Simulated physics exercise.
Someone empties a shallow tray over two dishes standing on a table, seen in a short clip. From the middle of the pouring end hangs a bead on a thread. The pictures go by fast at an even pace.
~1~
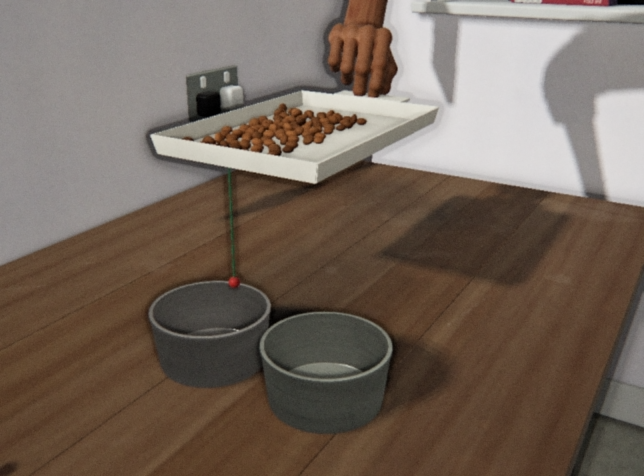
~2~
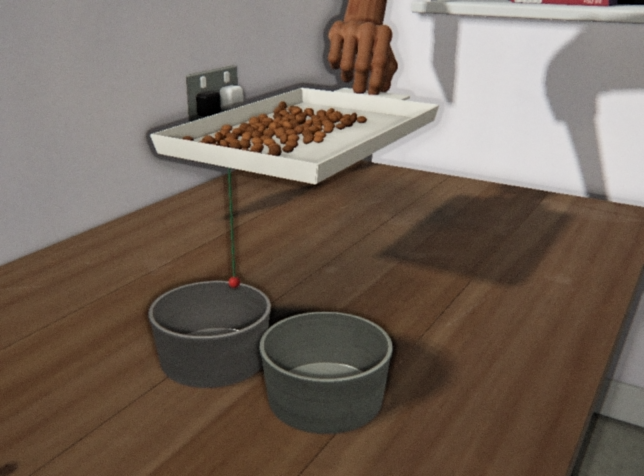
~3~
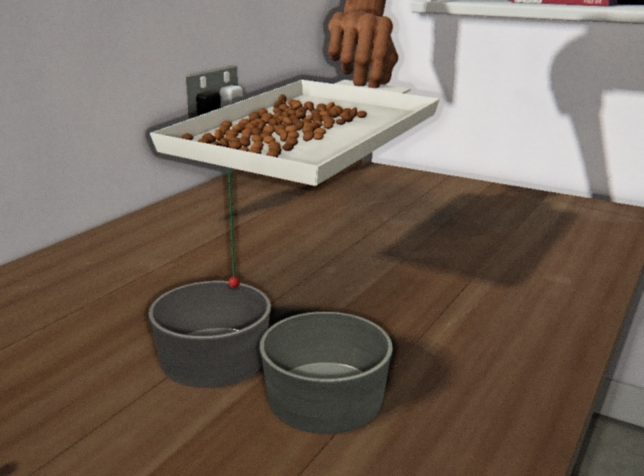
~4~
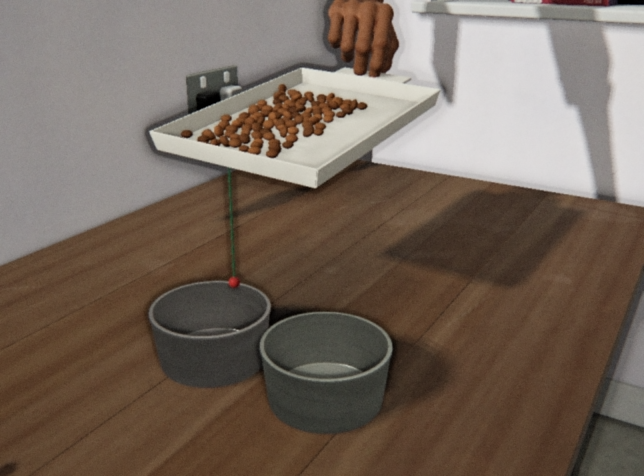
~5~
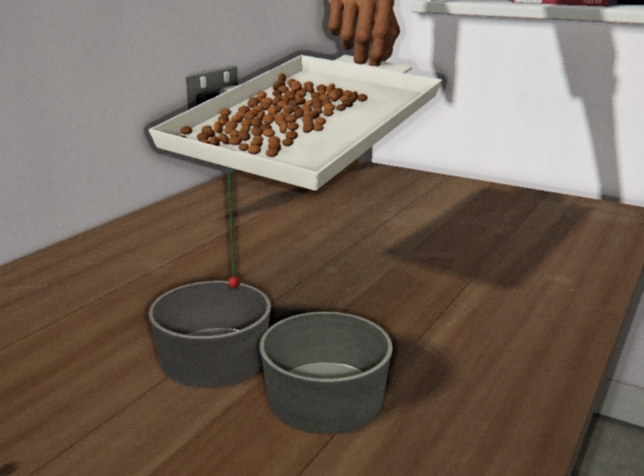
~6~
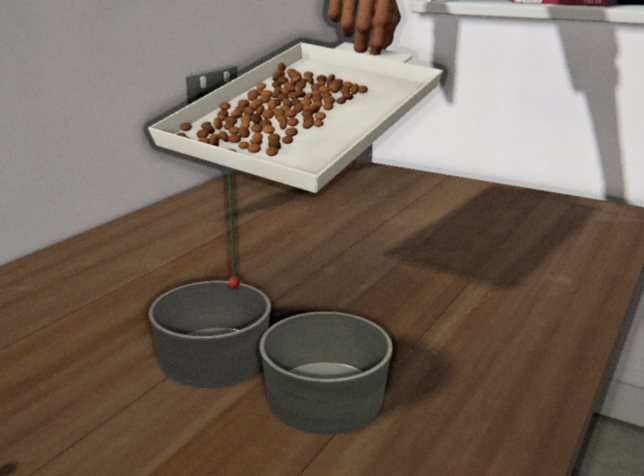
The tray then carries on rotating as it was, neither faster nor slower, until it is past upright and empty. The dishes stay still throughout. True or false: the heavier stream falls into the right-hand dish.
True.
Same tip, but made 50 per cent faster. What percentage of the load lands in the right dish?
Estimate: Around 60%.
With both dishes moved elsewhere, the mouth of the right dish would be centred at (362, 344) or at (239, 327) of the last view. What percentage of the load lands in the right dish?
First placement: 20 per cent; second placement: 60 per cent.
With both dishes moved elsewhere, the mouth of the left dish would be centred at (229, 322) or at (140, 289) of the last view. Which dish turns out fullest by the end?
Case one: The dish at left. Case two: The dish at right.
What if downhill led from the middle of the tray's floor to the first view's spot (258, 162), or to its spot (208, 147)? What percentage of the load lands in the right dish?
Shares, approx.: 10 %, then 0 %.
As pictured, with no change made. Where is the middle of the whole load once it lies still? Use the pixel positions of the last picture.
Once nothing moves, the middle sits near (303, 381).
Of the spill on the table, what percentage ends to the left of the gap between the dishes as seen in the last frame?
That would be roughly 60 per cent.
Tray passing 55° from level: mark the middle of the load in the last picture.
I'd mark the middle close to (277, 152).
Soon after the last picture, tray tipped steeply; nearly all on the tray; a stray few in the air.
A little later, tray tipped right over; about half on the tray; about a quarter in the right dish; a stray few in the left dish; a small part outside both; about a quarter in the air.
Later still, tray tipped past a quarter turn; about two thirds in the right dish; about a quarter in the left dish; about a quarter outside both.
At rest, tray tipped past a quarter turn; about two thirds in the right dish; about a quarter in the left dish; about a quarter outside both.
